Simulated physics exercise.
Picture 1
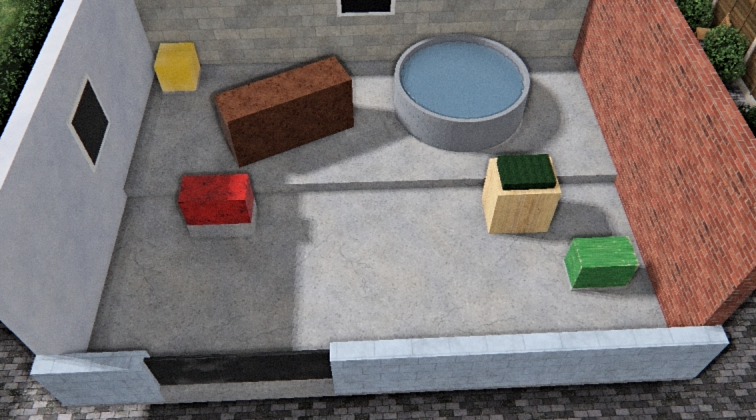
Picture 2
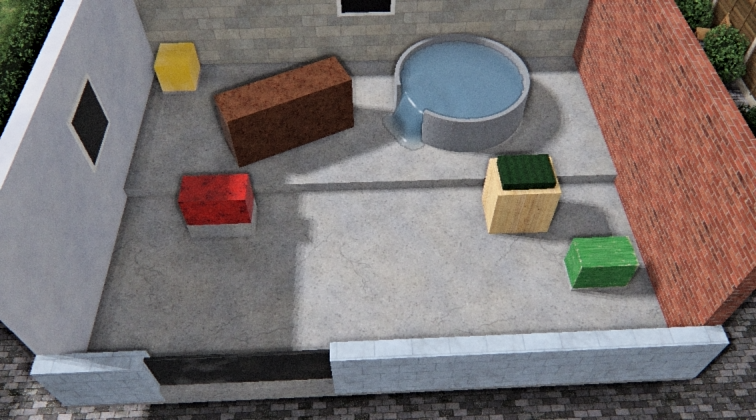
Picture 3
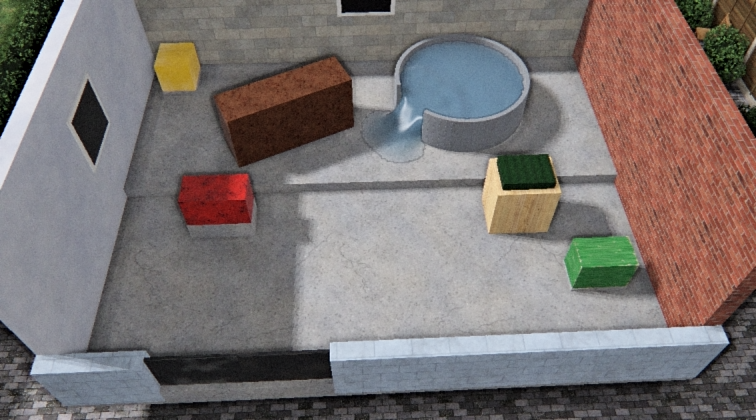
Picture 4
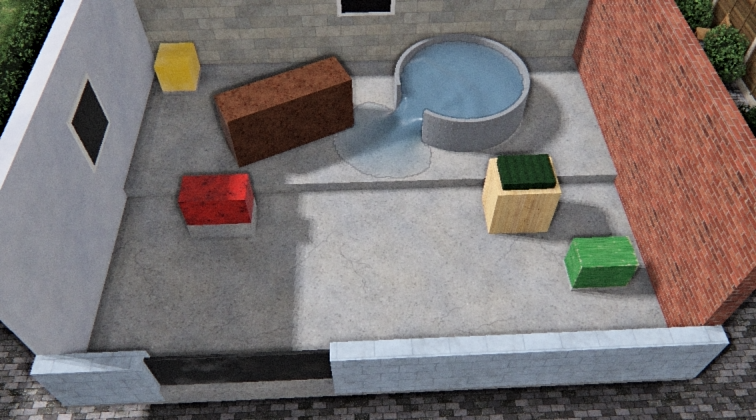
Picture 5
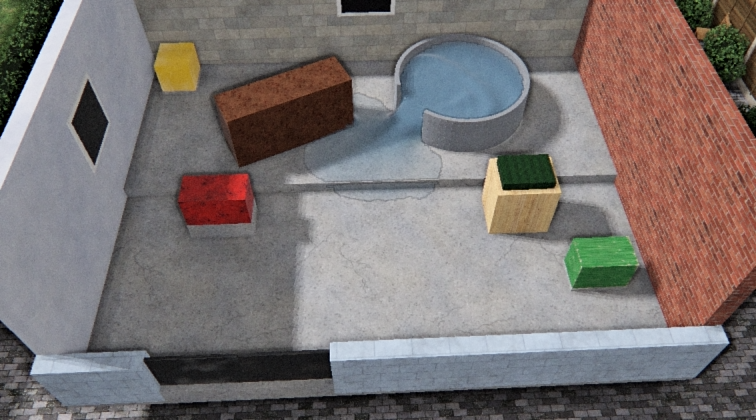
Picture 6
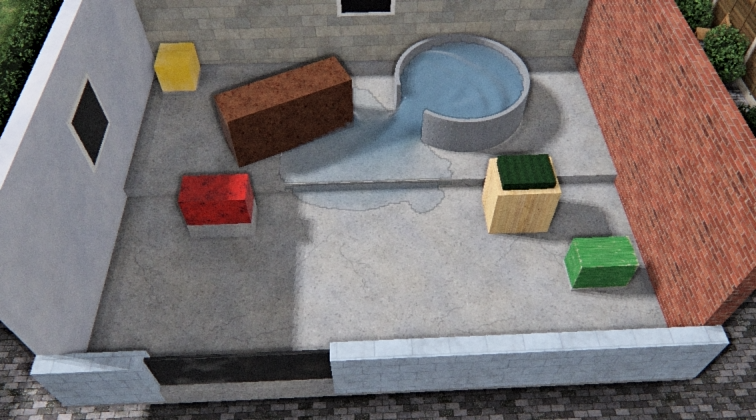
Water pours from a gap in the round pool and spreads left and forward across the yard.
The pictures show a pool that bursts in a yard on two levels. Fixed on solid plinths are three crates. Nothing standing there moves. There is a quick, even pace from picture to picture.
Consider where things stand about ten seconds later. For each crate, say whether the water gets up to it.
Red crate: No; yellow crate: No; green crate: Yes.
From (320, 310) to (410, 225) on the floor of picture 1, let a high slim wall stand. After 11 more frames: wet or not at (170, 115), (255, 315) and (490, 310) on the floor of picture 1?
The first point comes out unwetted, the next inundated, the last unwetted.
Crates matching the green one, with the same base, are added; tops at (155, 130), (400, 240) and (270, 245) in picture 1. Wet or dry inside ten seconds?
Respectively: Comes through fine, is reached and is reached.
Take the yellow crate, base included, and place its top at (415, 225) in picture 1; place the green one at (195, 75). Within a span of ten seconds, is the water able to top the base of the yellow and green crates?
Outcome - yellow crate is flooded, green crate is not reached.
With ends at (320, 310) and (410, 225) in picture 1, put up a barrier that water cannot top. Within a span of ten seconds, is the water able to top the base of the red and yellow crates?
Well, the red crate stays untouched and the yellow crate stays untouched then.
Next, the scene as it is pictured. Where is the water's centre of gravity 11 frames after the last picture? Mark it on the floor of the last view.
About (407, 133) in the last view.
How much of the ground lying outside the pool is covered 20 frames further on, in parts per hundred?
I'd guess some 45 per cent.
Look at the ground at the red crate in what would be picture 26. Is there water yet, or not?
Note - red: Got wet.
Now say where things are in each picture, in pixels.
In the first picture, still water in the round pool at (462, 79).
In the second picture, the front is at (416, 147), out from the gap at (409, 120).
In the third picture, water pours out at (409, 121) and has run to (384, 155).
In the fourth picture, the front is at (340, 149), out from the gap at (409, 121).
In the fifth picture, the front is at (311, 163), out from the gap at (409, 120).
In the sixth picture, water pours out at (409, 120) and has run to (288, 178).
A moment on, water covers 20 % of the floor; the red crate water round its plinth, the yellow crate not reached, the green crate not reached.
Next, water covers 35 % of the floor; the red crate water round its plinth, the yellow crate not reached, the green crate not reached.
Then, water covers 45 % of the floor; the red crate water round its plinth, the yellow crate water round its plinth, the green crate not reached.
Later, water covers 60 % of the floor; the red crate water round its plinth, the yellow crate water round its plinth, the green crate not reached.
In the end, water covers 80 % of the floor; the red crate stayed above the water, the yellow crate stayed above the water, the green crate was topped.
